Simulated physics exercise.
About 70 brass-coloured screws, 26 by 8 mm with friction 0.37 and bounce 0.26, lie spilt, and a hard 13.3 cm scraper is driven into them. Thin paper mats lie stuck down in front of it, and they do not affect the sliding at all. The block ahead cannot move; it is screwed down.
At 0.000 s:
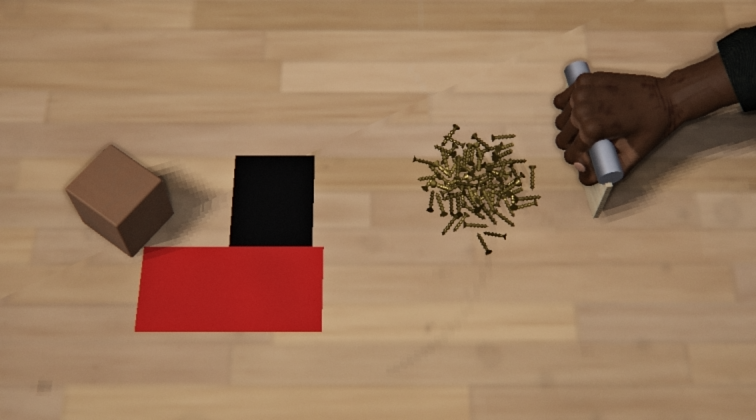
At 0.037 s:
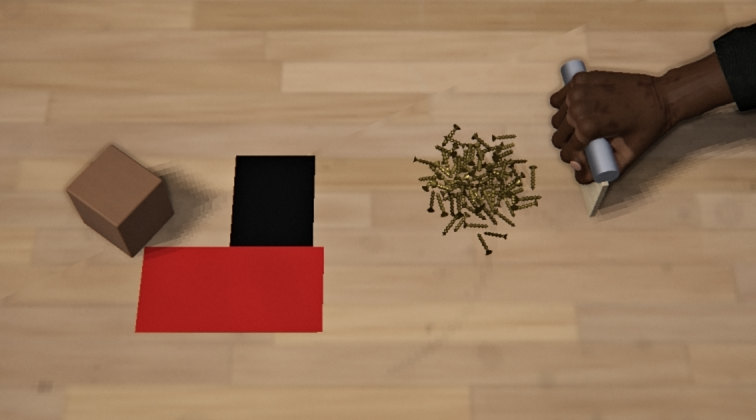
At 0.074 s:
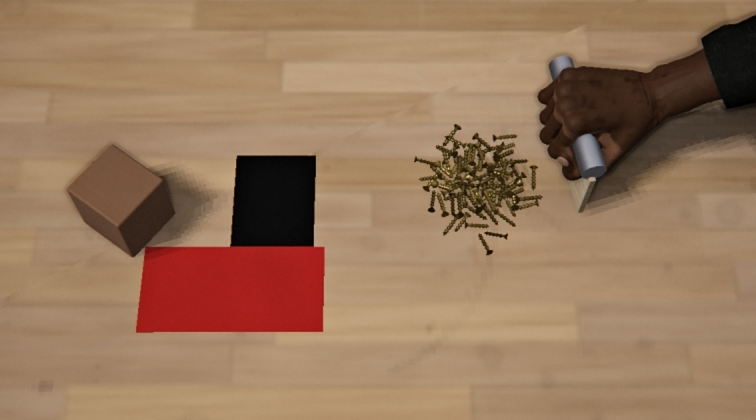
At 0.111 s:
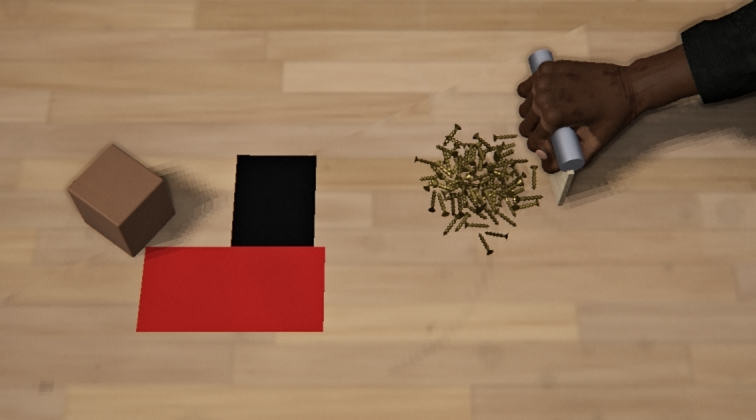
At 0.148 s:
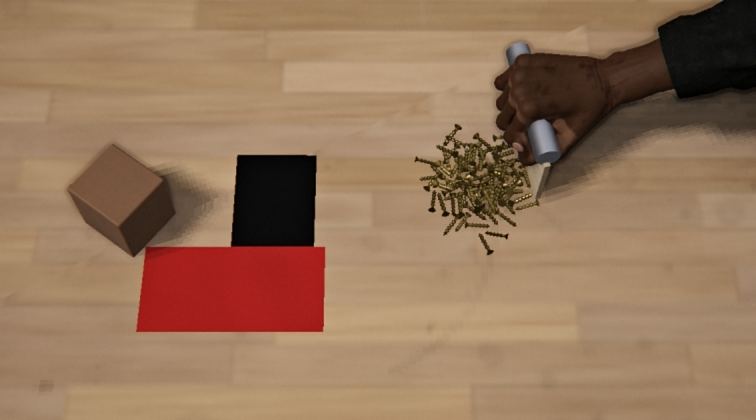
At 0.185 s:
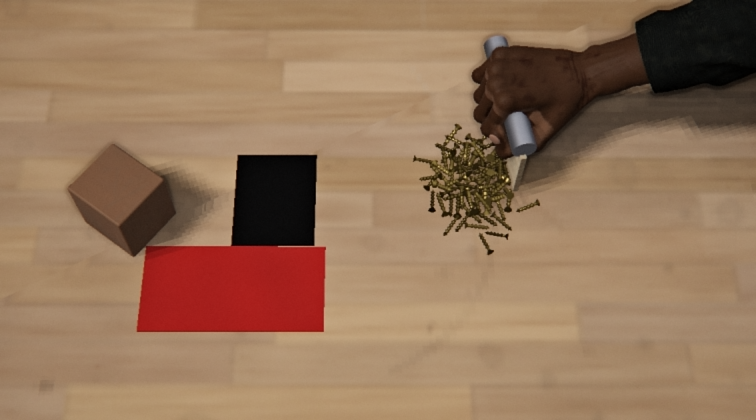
A hand in a dark sleeve grips a grey scraper at the upper right of a pale wooden surface, seen from above by a still camera. A heap of brass-coloured screws lies right of centre, with a black mat, a red mat below it and a brown block at the left. The hand slides the scraper leftward and slightly upward, and its blade meets the heap, shifting screws along its right side.
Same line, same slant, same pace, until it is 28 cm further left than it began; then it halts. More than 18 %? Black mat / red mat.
Black mat: Not more, red mat: Not more.
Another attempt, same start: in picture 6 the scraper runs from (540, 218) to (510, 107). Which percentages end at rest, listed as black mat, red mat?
The black mat ends with 20 per cent and the red mat with 40 per cent.
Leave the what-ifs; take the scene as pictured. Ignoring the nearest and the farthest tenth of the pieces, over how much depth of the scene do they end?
It spans some 12 centimetres.
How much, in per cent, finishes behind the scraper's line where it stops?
Roughly 75 %.
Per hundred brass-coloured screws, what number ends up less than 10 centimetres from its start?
Some 65 percent.
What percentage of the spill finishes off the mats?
Roughly 95 %.
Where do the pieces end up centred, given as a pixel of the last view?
About (421, 187).
Then, at 0.39 s, scraper 21 cm from its start, spill 13 cm wide; off the mats 100 %.
Then, at 0.59 s, scraper 29 cm from its start, spill 15 cm wide; off the mats 100 %.
Then, at 0.77 s, scraper 29 cm from its start, spill 15 cm wide; black mat 5 %, off the mats 95 %.
In the end, at 1.4 s, red mat 0 %, black mat 5 %, off the mats 95 %.
